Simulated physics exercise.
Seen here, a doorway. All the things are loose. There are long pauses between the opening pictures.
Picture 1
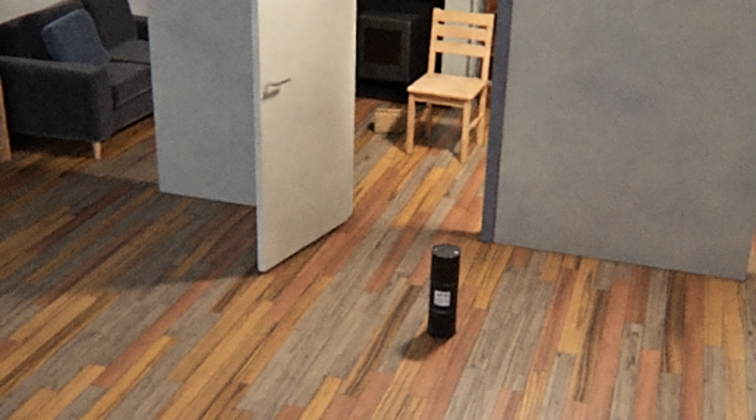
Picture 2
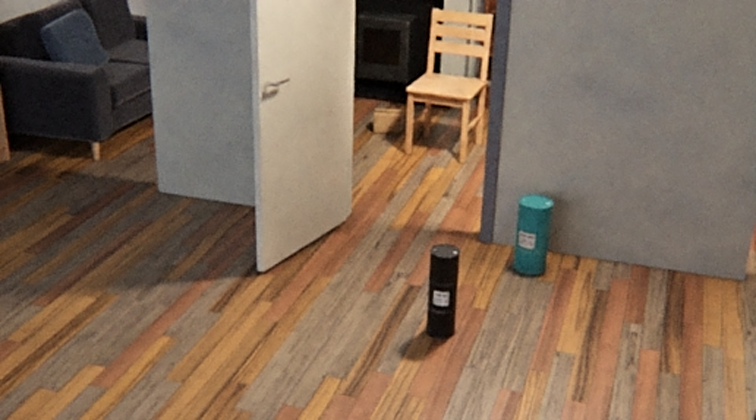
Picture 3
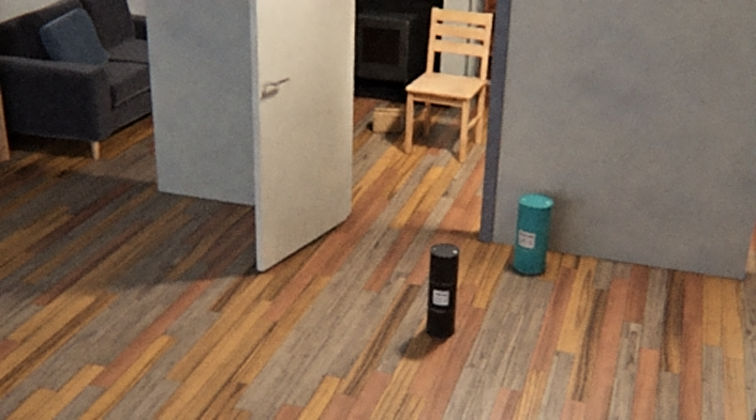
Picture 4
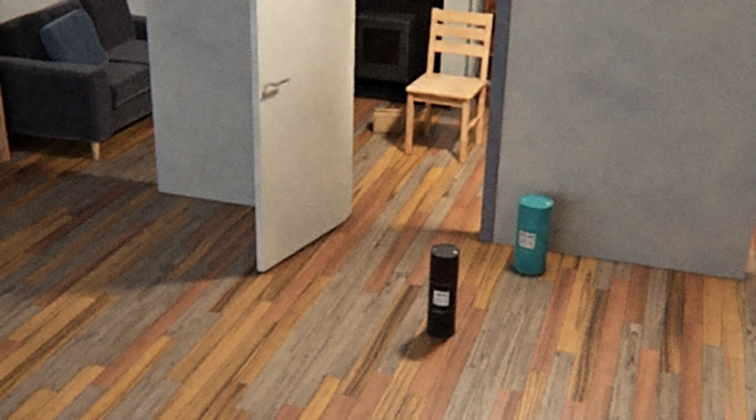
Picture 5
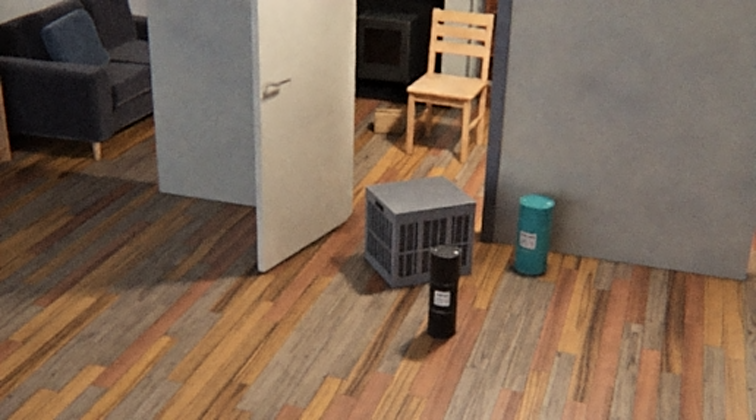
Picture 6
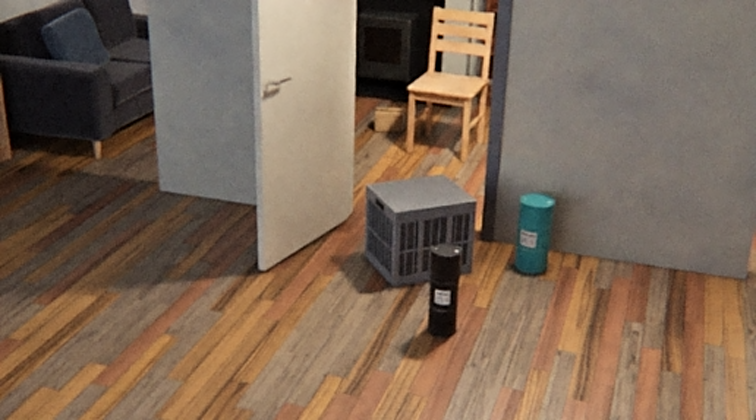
Door standing wide open and still beside a black canister, a turquoise canister appearing by the wall, then a grey chest behind.
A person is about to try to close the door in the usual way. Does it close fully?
The door stops short.
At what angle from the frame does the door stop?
Some 60° open.
Then, 0.50 s after the last picture, door 94° open.
Then, 0.70 s after the last picture, door 84° open.
Then, 1.00 s after the last picture, door 67° open.
Then, 1.20 s after the last picture, door 58° open.
At rest, door 58° open; all 3 in place. Seen from the same camera at the end, grey chest near (423, 229).
